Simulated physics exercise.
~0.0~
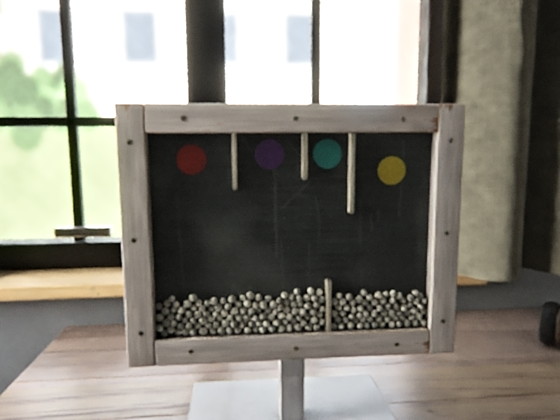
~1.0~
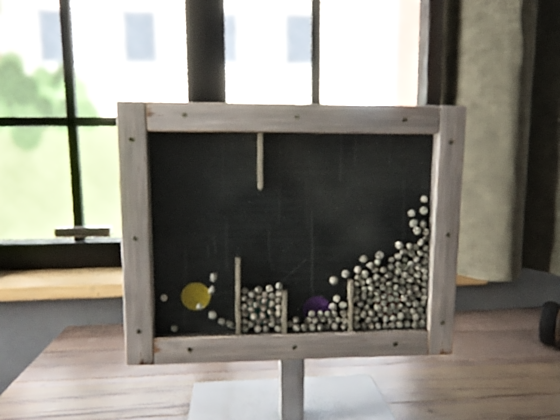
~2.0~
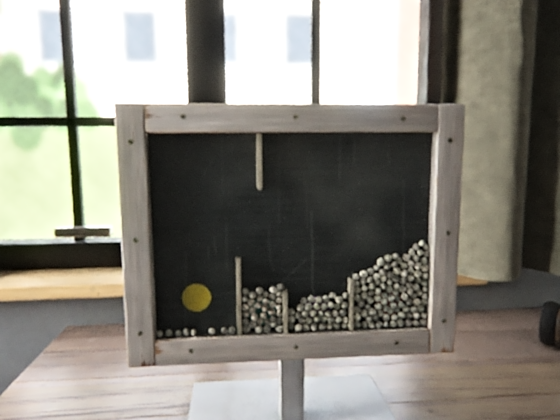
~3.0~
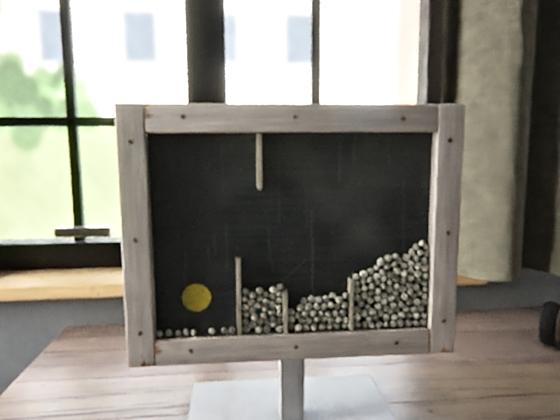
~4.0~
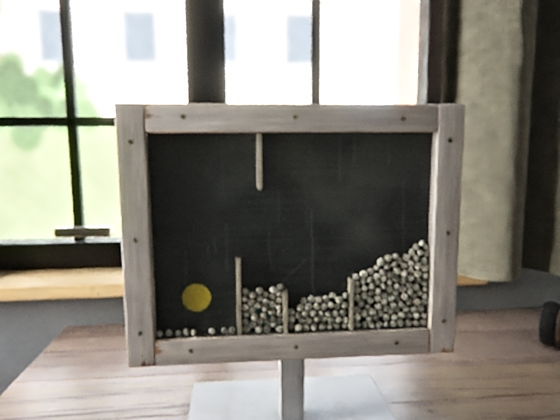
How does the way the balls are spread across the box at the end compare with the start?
At the start the balls lie in a low, nearly level layer along the bottom. At the end they are spread unevenly over the pockets, heaped high against the right side with only a thin scattering at the far left.
The clip opens on a shallow, wood-framed box with a dark back, standing on edge before a window, with small pale balls lying in a low, nearly level layer along its bottom. Red, purple, turquoise and yellow stickers mark the pockets along the top. The box turns upside down on its axle, bringing the pockets to the bottom, and the balls pile up steeply on the right. The heap then slumps lower, covering the purple sticker. Finally the box and balls stay still, with most balls toward the right and only a few beneath the yellow sticker at left.
